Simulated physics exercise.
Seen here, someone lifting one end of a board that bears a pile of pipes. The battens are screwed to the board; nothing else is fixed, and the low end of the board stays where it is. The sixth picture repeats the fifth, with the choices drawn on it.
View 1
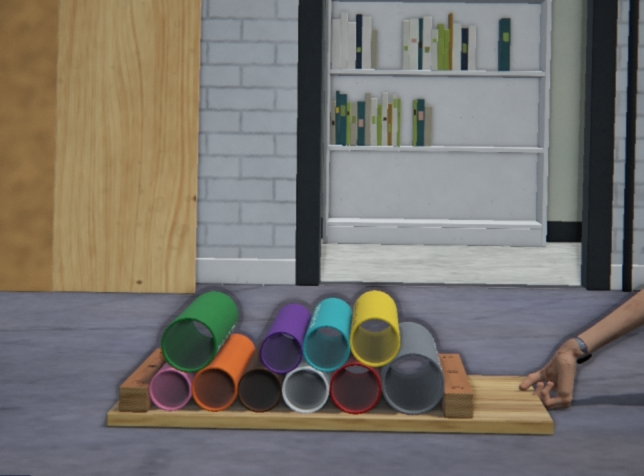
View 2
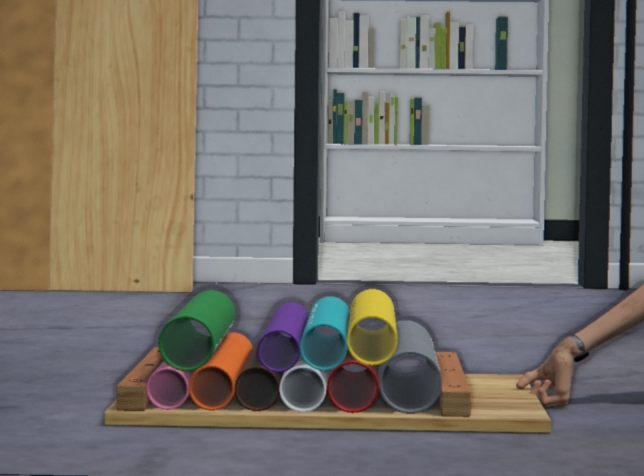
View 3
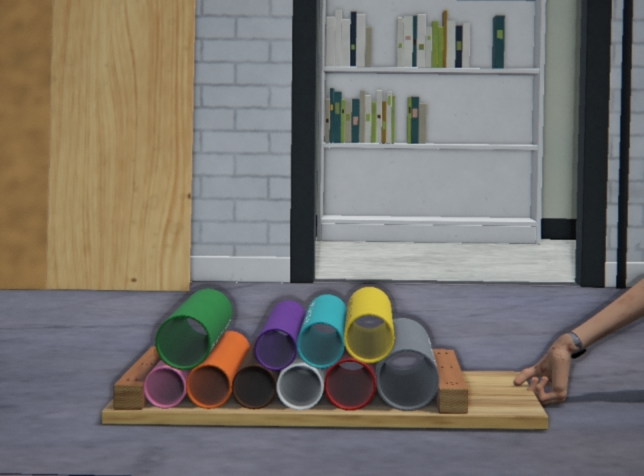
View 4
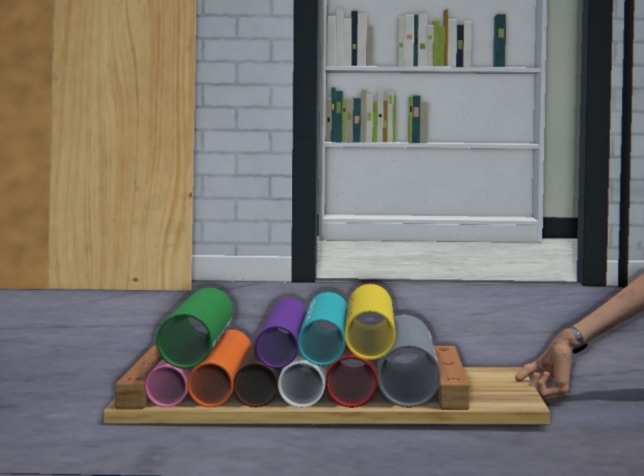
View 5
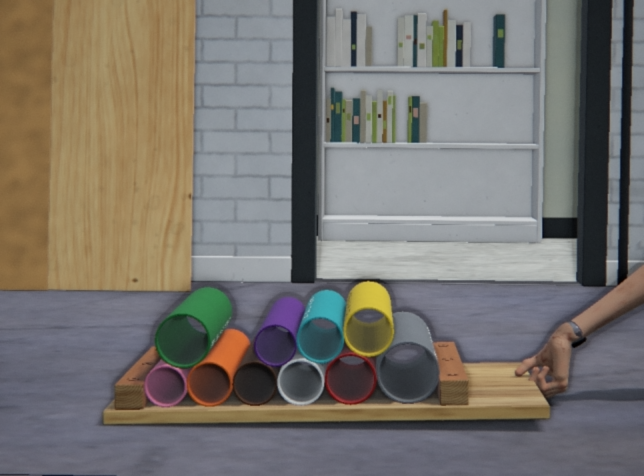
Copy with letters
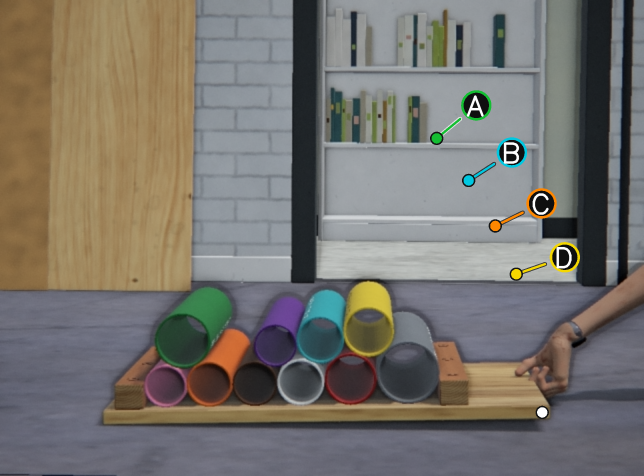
Coloured pipes lie stacked on a wooden board on a grey floor, seen from the front before a pale brick wall and a white bookshelf. Pink, orange, brown, white, red and grey pipes line the bottom between two battens, with green, purple, turquoise and yellow above. A hand at the right raises that end very slightly, the pile keeps its arrangement, and the view shifts barely.
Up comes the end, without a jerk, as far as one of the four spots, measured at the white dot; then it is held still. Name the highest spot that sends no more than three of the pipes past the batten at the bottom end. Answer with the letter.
Mark D is as high as it can go.
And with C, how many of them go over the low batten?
At C the number is four.
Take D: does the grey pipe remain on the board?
The grey pipe: Yes.
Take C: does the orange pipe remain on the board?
Yes.
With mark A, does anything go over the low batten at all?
Yes, at A.
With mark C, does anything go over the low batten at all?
At C: Yes.
On the marked copy, A at (437, 138); B at (469, 180); C at (495, 226); D at (516, 274); the white dot at (542, 412).
With D. Early on, board at 14°.
Further on, board at 20°.
At the end, board at 20°, none over the low batten.
As for the rest, A four over the low batten (yellow, green, turquoise, purple); B four over the low batten (yellow, green, turquoise, purple); C four over the low batten (yellow, green, turquoise, purple).
